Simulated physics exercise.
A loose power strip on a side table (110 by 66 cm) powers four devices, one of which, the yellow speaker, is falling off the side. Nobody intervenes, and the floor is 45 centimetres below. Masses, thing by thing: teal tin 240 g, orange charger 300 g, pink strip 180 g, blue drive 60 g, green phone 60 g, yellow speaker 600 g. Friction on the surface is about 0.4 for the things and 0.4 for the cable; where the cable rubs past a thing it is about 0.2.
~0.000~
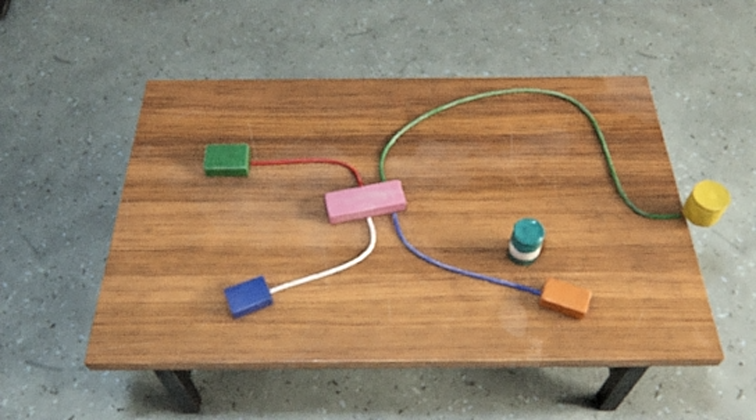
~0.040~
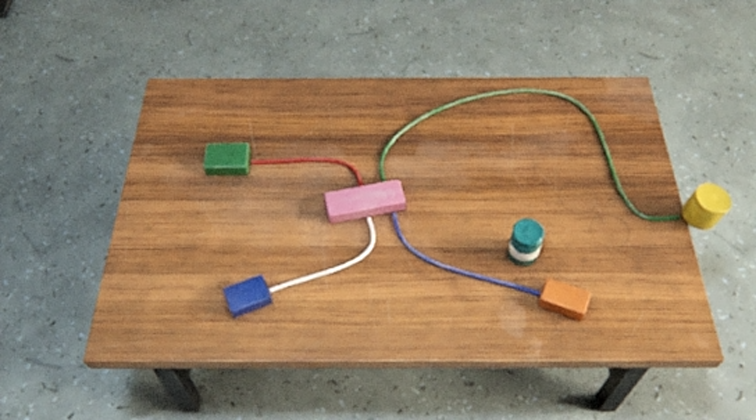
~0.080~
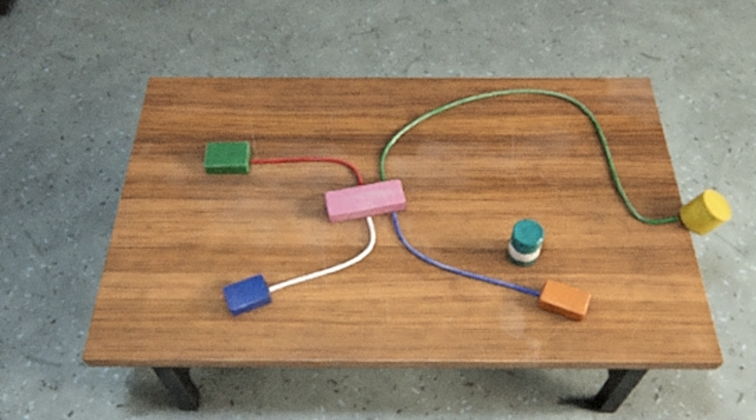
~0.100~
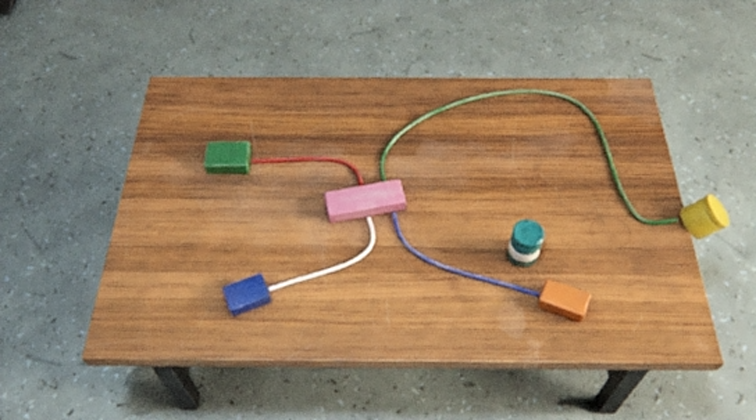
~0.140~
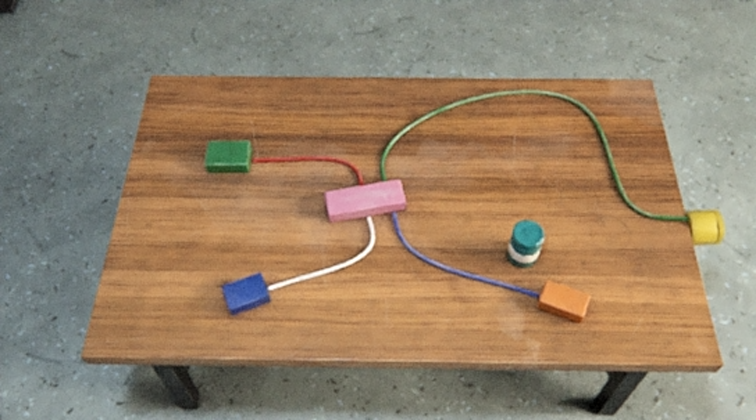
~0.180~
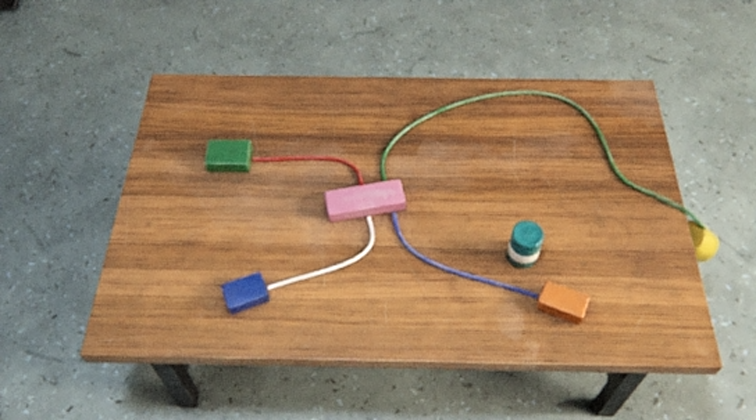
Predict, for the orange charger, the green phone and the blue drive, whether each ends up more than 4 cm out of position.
Prediction: The orange charger stays in position; the green phone ends up out of position; the blue drive stays in position.
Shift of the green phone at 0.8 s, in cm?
I'd say it's moved around 22 cm.
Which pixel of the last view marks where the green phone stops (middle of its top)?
Roughly at (336, 171).
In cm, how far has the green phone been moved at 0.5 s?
It has shifted some 16 centimetres from where it began.
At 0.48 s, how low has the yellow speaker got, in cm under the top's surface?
I'd say close to 40 centimetres below.
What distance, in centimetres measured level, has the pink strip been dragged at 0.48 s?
About 4 cm, measured level.
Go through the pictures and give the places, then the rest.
In the first picture, orange charger (567, 294); green phone (226, 156); blue drive (248, 294); green cable runs through (383, 156) (445, 107) (530, 90) (599, 131) (632, 206).
In the second picture, yellow speaker (712, 198); green cable runs through (383, 156) (531, 91) (632, 208).
In the third picture, yellow speaker (706, 213); green cable runs through (384, 155) (532, 91) (632, 209).
In the fourth picture, yellow speaker (705, 217); green cable runs through (384, 155) (533, 91) (632, 210).
In the fifth picture, yellow speaker (701, 228); green cable runs through (384, 155) (534, 92) (637, 209).
In the sixth picture, orange charger (565, 299); green phone (228, 151); blue drive (244, 290); green cable runs through (385, 155) (449, 107) (535, 93) (602, 138) (664, 199).
At 0.5 s, the strip's end of the green cable at (415, 211); green phone 15 cm off its start, pink strip 4 cm off its start, yellow speaker over the edge.
At 0.8 s, the strip's end of the green cable at (420, 216); green phone 22 cm off its start, pink strip 5 cm off its start, yellow speaker over the edge.
At 1.1 s, the strip's end of the green cable at (420, 216); green phone 22 cm off its start at (336, 171), pink strip 5 cm off its start at (390, 201), yellow speaker over the edge.
At 1.4 s, the strip's end of the green cable at (420, 216); green phone 22 cm off its start, pink strip 5 cm off its start, yellow speaker over the edge.
At 2.6 s, the strip's end of the green cable at (420, 216); green phone 22 cm off its start at (336, 171), blue drive 0 cm off its start at (244, 290), orange charger 0 cm off its start at (565, 299), pink strip 5 cm off its start at (390, 201).
